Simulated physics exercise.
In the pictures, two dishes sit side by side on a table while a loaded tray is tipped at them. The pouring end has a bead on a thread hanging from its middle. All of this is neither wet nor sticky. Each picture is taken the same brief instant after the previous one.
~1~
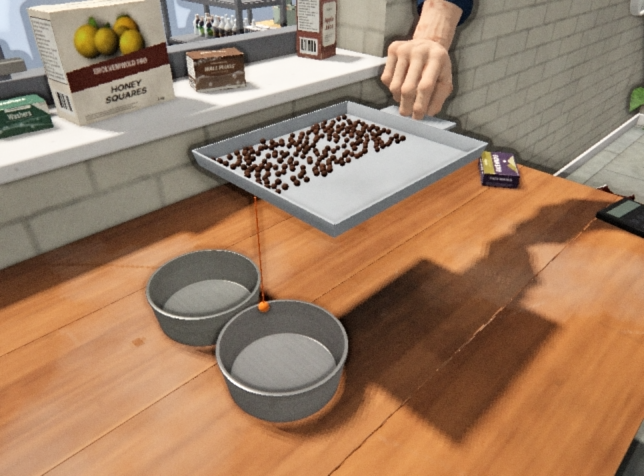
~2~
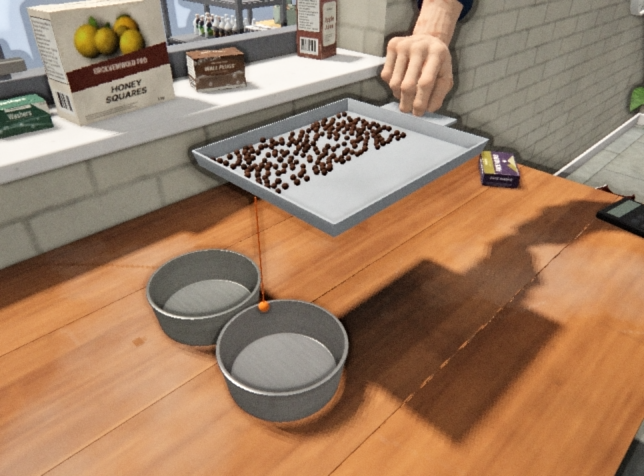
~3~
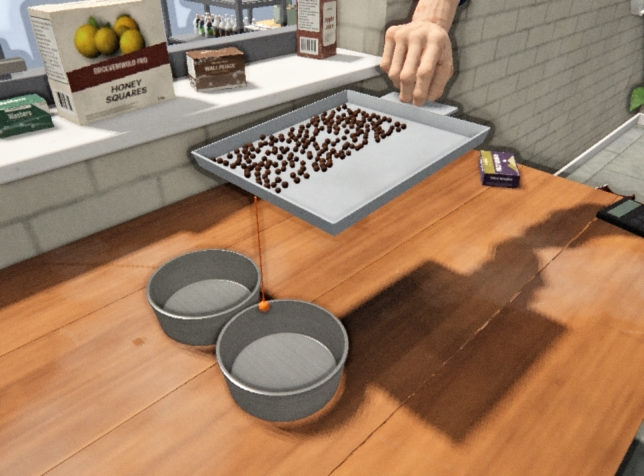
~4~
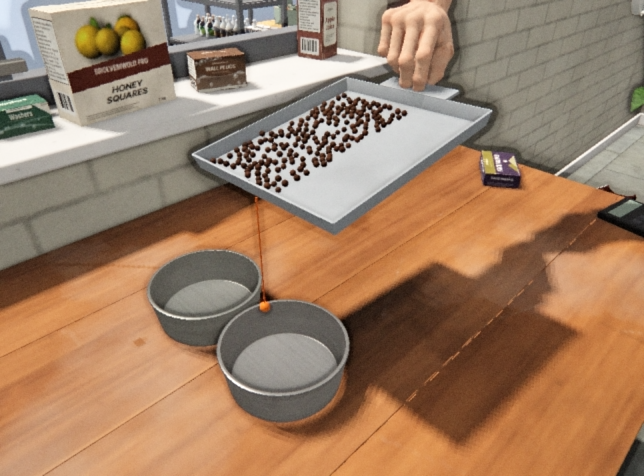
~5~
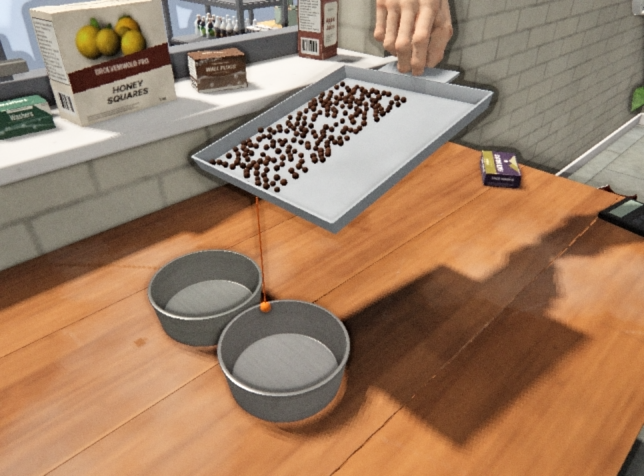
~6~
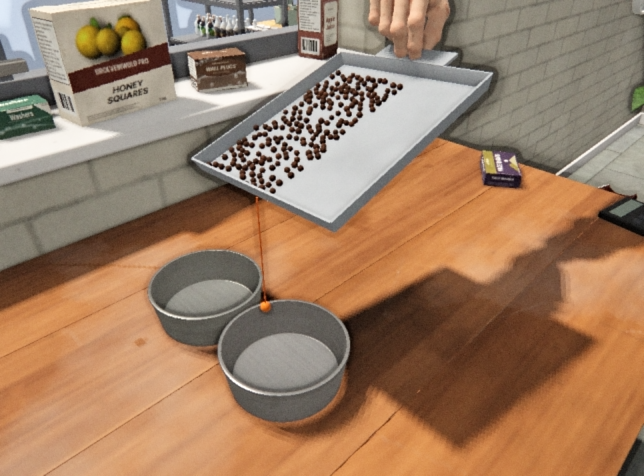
A hand slowly tilts a gray tray of small brown berries above two round dishes.
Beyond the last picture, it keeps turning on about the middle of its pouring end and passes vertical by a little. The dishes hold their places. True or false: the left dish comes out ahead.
True.
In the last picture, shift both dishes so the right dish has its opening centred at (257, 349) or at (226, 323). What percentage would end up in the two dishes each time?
90 and 90 in a hundred, in turn.
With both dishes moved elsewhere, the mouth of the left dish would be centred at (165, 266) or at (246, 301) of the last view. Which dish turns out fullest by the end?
First try: The rightmost dish. Second try: The leftmost dish.
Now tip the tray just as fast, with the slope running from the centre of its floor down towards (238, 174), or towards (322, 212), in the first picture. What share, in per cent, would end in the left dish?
You'd get 100 per cent the first time and 0 per cent the second time.
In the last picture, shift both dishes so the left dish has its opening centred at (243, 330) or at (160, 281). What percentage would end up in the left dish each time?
Respectively 50 percent and 50 percent.
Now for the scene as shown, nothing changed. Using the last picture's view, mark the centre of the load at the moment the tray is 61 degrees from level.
The load is centred about (230, 163).
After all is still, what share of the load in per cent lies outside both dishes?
Roughly 30 in a hundred.
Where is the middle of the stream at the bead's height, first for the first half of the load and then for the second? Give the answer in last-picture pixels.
The leading part at (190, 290), the rest of it at (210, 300).
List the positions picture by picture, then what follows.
In the first frame, corners of the pouring end at (198, 151) and (334, 220), level; middle of the load at (316, 151), allspice berries; left dish at (158, 319); right dish at (232, 391); bead on its thread at (264, 307).
In the second frame, corners of the pouring end at (198, 151) and (334, 220), level; middle of the load at (316, 149).
In the third frame, corners of the pouring end at (197, 152) and (334, 219), tipped barely, lowest at the left corner; middle of the load at (315, 145).
In the fourth frame, corners of the pouring end at (197, 154) and (333, 219), tipped a little, lowest at the left corner; middle of the load at (315, 139).
In the fifth frame, corners of the pouring end at (197, 156) and (332, 218), tipped a little, lowest at the left corner; middle of the load at (314, 132).
In the sixth frame, corners of the pouring end at (197, 157) and (330, 218), tipped clearly, lowest at the left corner; middle of the load at (309, 127); left dish at (160, 319); right dish at (234, 391).
Soon after the last picture, tray tipped steeply; nearly all on the tray; a stray few in the left dish; a small part in the air.
A little later, tray tipped right over; about half on the tray; a stray few in the right dish; a small part in the left dish; a small part outside both; about a third in the air.
Later still, tray tipped past a quarter turn; a small part in the right dish; about two thirds in the left dish; about a quarter outside both.
At rest, tray tipped past a quarter turn; a small part in the right dish; about two thirds in the left dish; about a quarter outside both.
